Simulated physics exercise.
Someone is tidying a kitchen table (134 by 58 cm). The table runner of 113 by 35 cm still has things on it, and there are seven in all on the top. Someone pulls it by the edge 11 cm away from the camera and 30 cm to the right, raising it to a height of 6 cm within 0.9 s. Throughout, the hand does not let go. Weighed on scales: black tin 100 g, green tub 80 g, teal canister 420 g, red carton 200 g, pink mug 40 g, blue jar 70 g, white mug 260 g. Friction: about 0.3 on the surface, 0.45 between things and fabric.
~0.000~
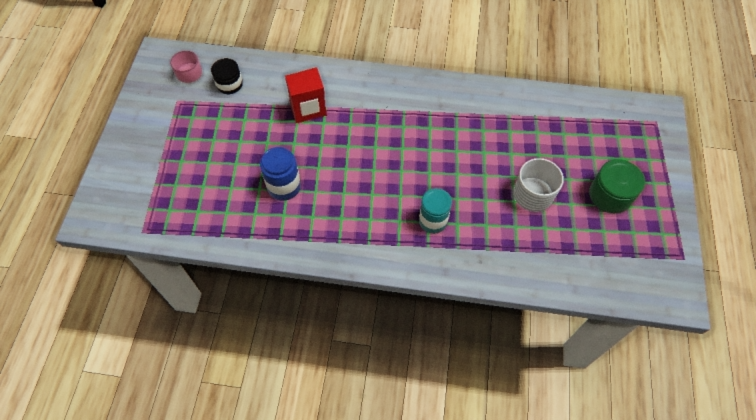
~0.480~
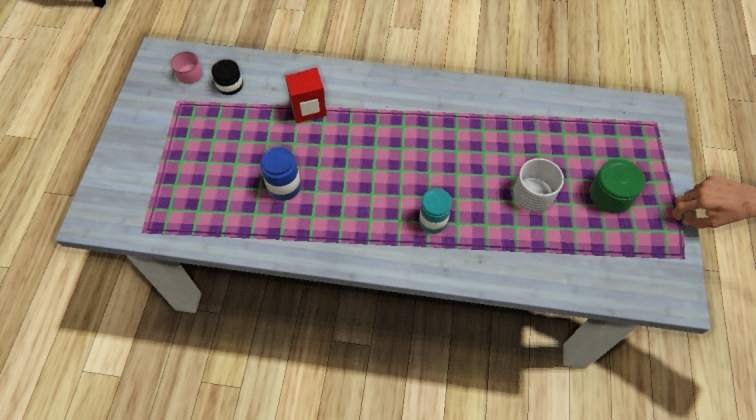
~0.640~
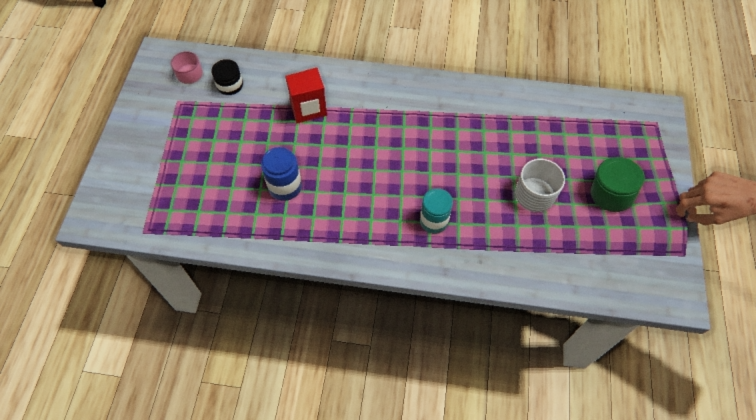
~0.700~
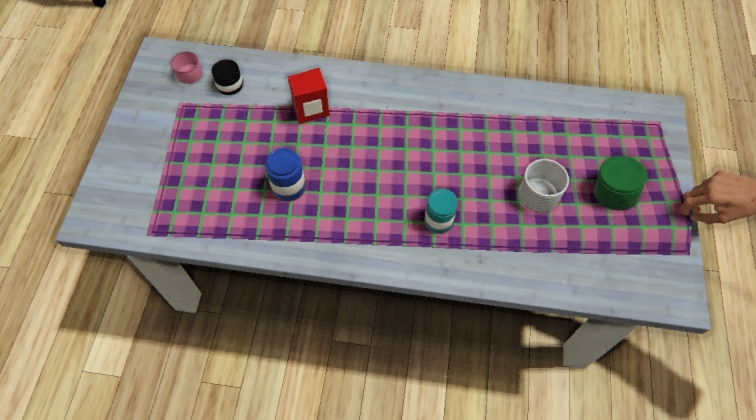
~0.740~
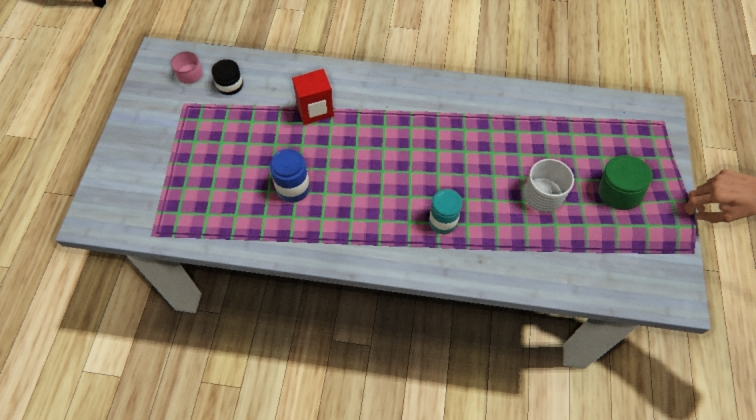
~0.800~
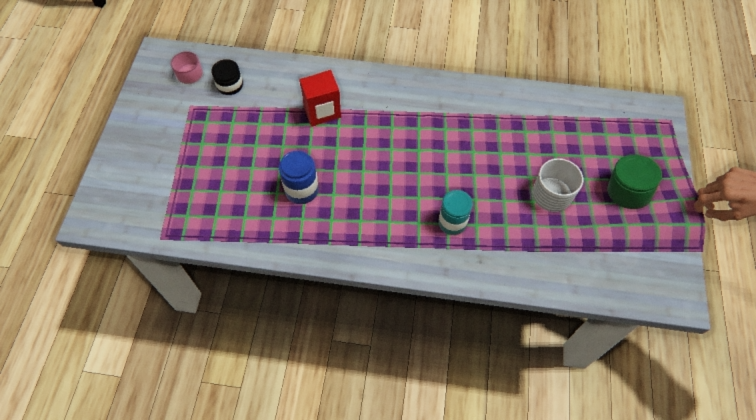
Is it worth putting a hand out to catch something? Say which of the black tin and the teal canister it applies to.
Per item: Black tin - no, leave it; teal canister - no, leave it.
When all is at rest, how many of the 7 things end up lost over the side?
Counted result: 0.
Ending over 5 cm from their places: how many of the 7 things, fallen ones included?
Count recorded: 5.
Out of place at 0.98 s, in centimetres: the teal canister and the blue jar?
Teal canister 10 cm, blue jar 10 cm.
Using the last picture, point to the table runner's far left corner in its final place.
That corner ends up near pixel (305, 123) in the last view.
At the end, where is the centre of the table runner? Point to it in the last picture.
Roughly at (560, 179) in the last picture.
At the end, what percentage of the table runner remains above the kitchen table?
About 75 per cent.
By 1.0 s, 95 % of the table runner is still over the top; teal canister 12 cm off its start, white mug 12 cm off its start, blue jar 12 cm off its start.
By 1.2 s, 85 % of the table runner is still over the top; teal canister 22 cm off its start, blue jar 22 cm off its start, white mug 22 cm off its start.
By 1.3 s, 80 % of the table runner is still over the top; teal canister 30 cm off its start at (588, 204), white mug 30 cm off its start at (683, 170), blue jar 30 cm off its start at (422, 177).
By 1.5 s, 75 % of the table runner is still over the top; teal canister 34 cm off its start, white mug 33 cm off its start, blue jar 33 cm off its start.
By 3.1 s, 75 % of the table runner is still over the top; teal canister 34 cm off its start at (606, 203), black tin 0 cm off its start at (225, 69), white mug 34 cm off its start at (702, 171), blue jar 33 cm off its start at (440, 175).
